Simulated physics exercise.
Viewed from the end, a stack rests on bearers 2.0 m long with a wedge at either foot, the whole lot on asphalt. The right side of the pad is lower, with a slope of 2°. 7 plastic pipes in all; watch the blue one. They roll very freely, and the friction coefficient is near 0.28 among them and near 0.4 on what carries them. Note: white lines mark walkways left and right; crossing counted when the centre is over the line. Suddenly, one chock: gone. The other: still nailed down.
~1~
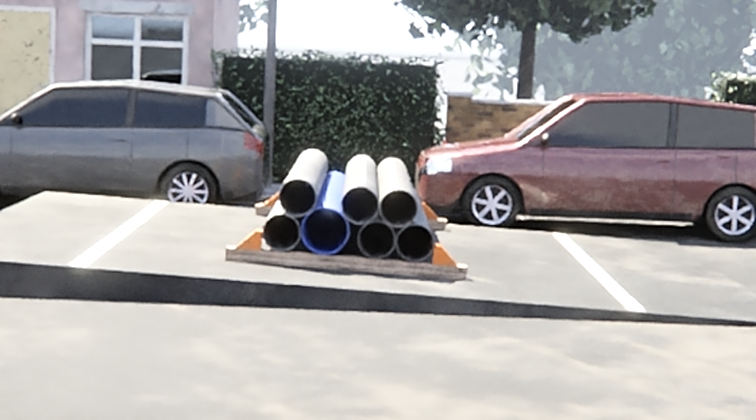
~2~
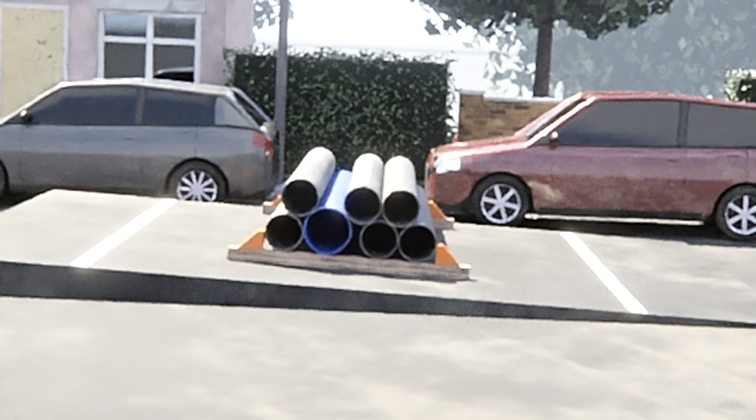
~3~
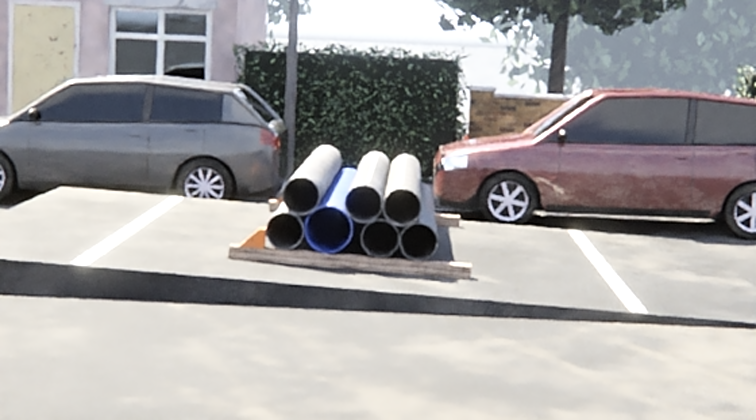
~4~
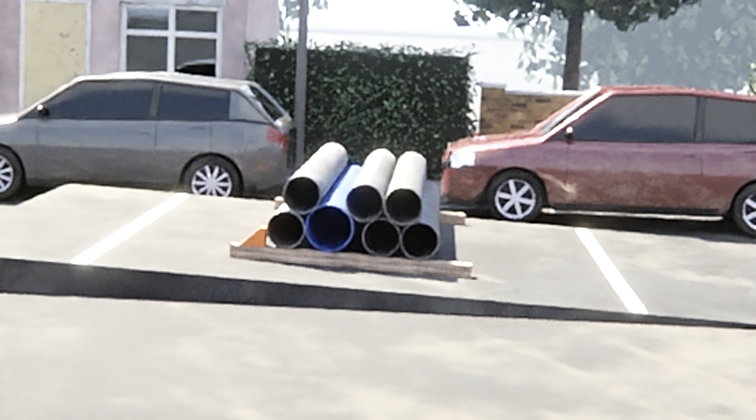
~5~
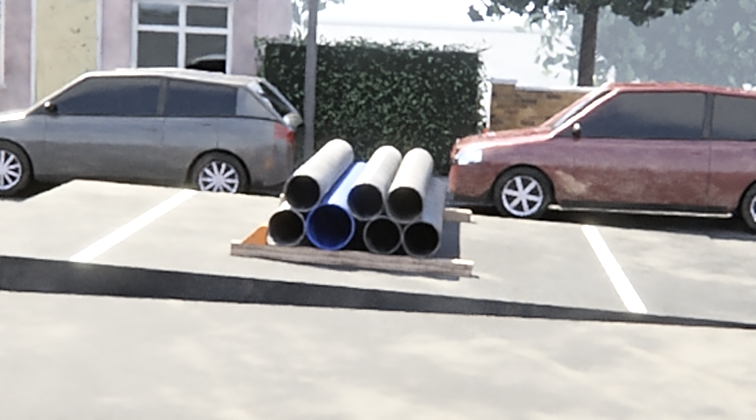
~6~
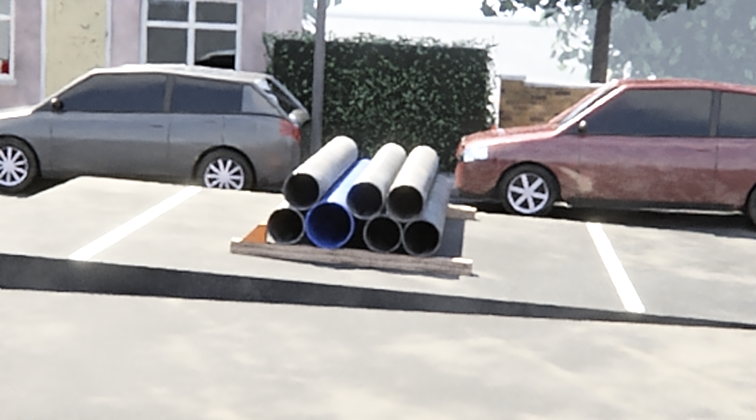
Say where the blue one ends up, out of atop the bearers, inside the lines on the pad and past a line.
The blue one ends up past a line.
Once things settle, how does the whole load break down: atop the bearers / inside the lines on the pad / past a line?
Respectively 0, 0, 7.
Then, 1.5 s after the last picture, blue is on the bearers, 85 cm from the bearers' left end, rolling right; 0 over a line so far.
Then, 3.5 s after the last picture, blue is on the bearers, 40 cm from the bearers' right end, rolling right; 2 over a line so far.
Then, 5.9 s after the last picture, blue is past the right line; 5 over a line so far.
At the end (10.3 s after the last picture), blue is past the right line; 7 over a line so far.
